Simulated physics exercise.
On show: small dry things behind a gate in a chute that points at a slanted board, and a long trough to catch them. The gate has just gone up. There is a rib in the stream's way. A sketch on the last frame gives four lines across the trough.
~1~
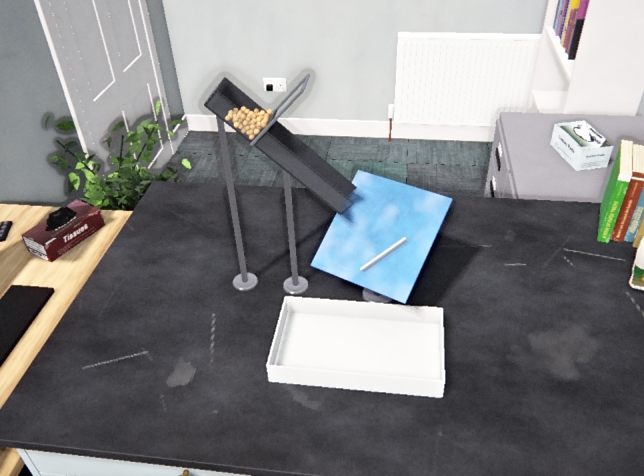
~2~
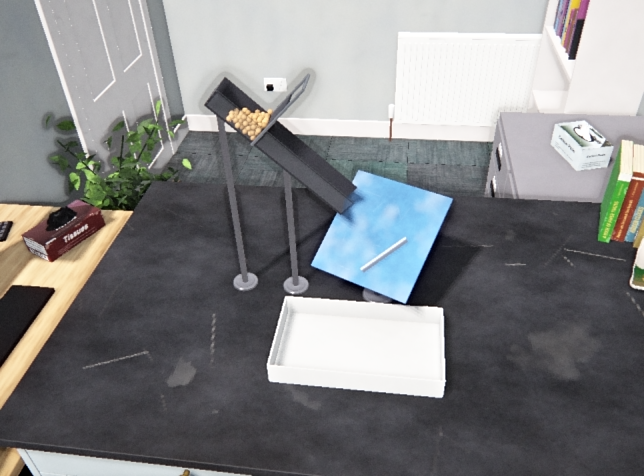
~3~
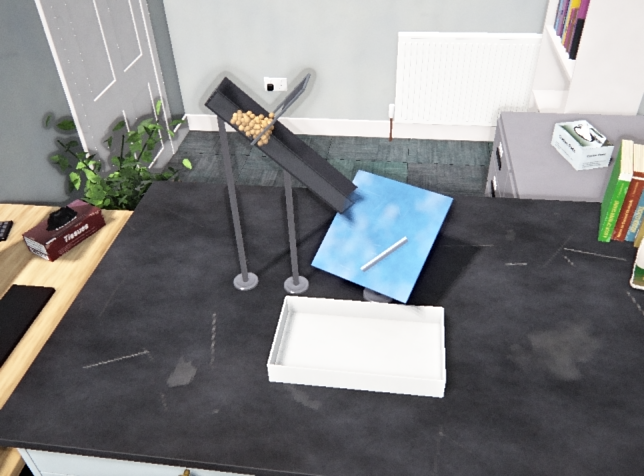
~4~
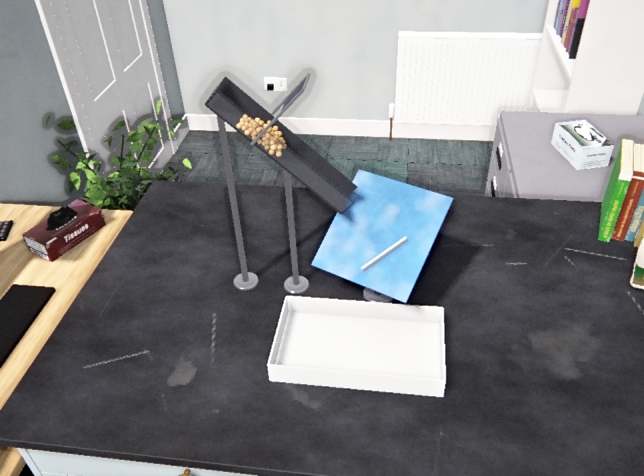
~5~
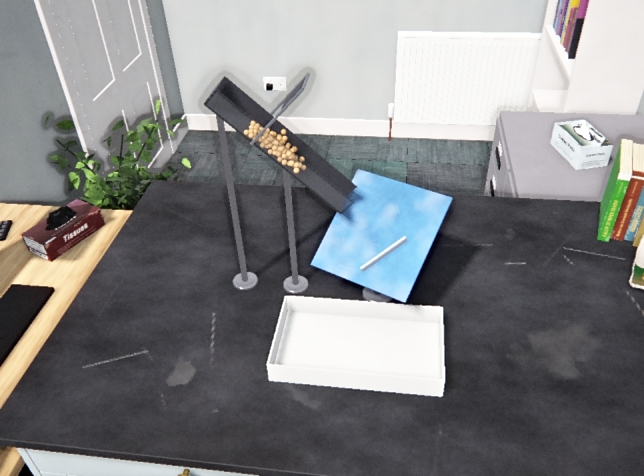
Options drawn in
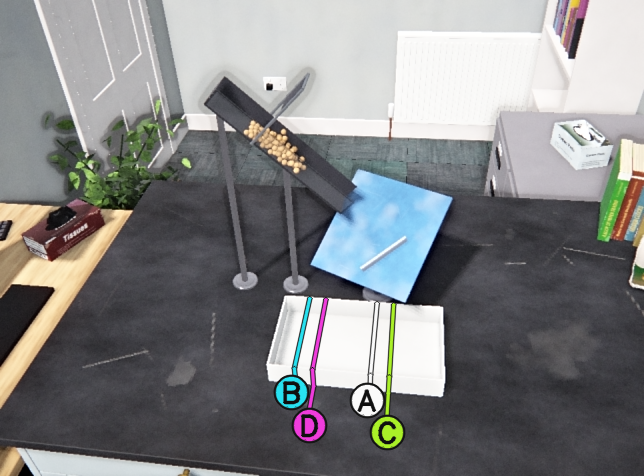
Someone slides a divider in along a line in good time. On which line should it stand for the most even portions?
D.
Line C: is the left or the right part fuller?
More lands on the left.
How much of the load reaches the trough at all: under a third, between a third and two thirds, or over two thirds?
About that: Over two thirds.
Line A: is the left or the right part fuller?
More lands on the left.
On the marked copy, line A crosses the front rim at (370, 374); line B crosses the front rim at (294, 367); line C crosses the front rim at (389, 375); line D crosses the front rim at (312, 369).
If A is chosen, of what is caught, all but a few on the left of the divider, a small share on the right.
If B is chosen, of what is caught, a small share on the left of the divider, all but a few on the right.
If C is chosen, of what is caught, all but a few on the left of the divider, a small share on the right.
If D is chosen, of what is caught, close to a third on the left of the divider, close to two thirds on the right.
